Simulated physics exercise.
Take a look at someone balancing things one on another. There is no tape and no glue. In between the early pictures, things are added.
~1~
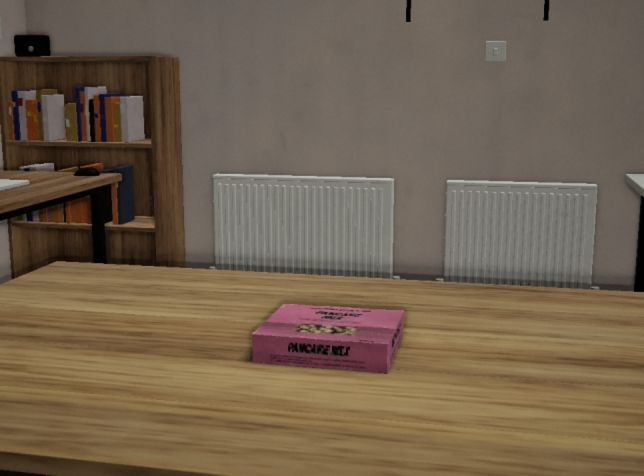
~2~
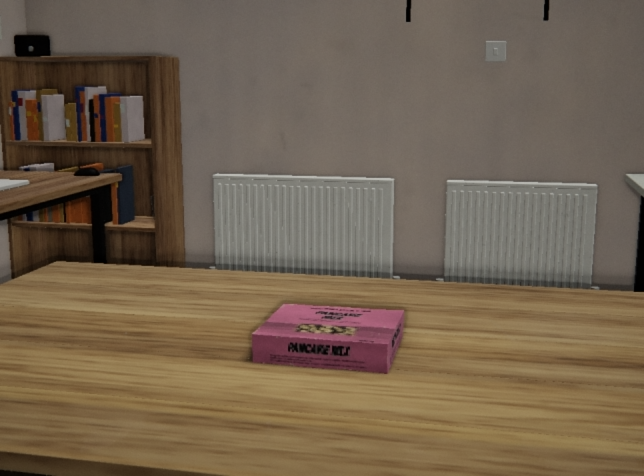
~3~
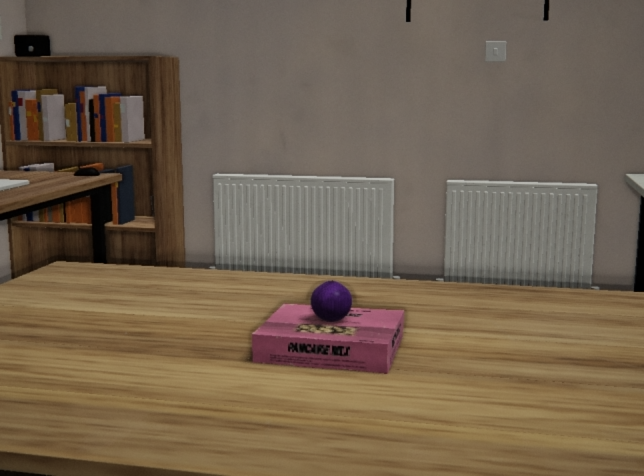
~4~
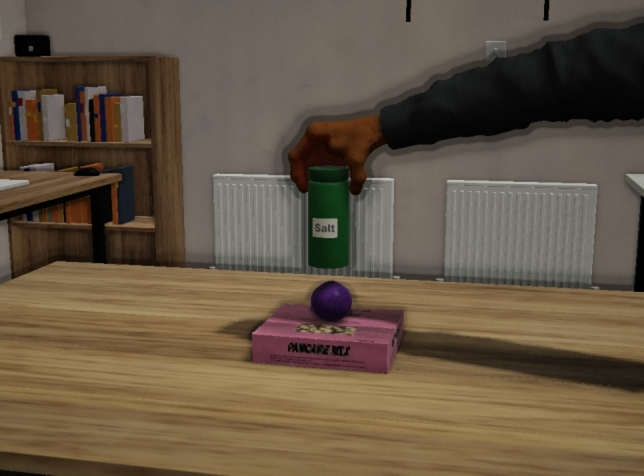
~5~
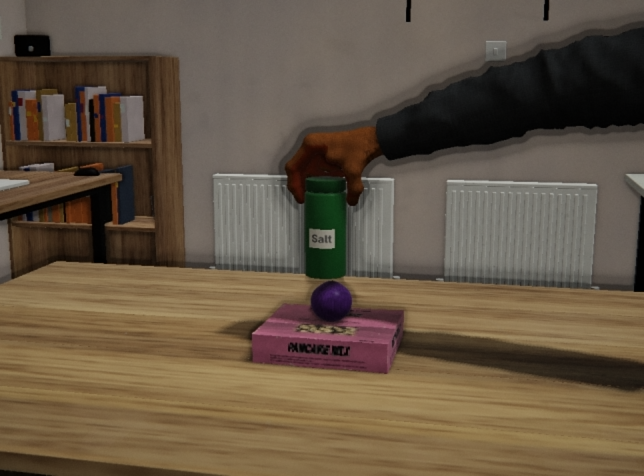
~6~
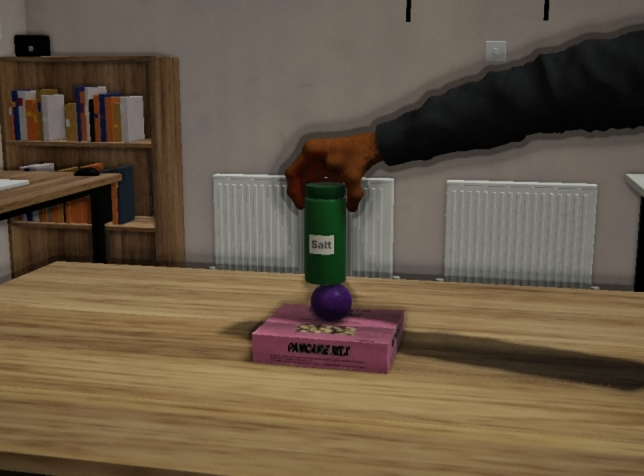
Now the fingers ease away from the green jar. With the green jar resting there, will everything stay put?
No: It will become unbalanced.
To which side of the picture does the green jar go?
It ends up further left.
Then, 0.50 s after the last picture, green jar now fallen.
Then, 0.70 s after the last picture, things are still on the move.
Then, 1.10 s after the last picture, as before.
At rest, fallen, green jar; the other 2 in place. Seen from the same camera at the end, green jar near (137, 317). The pile loses its balance.
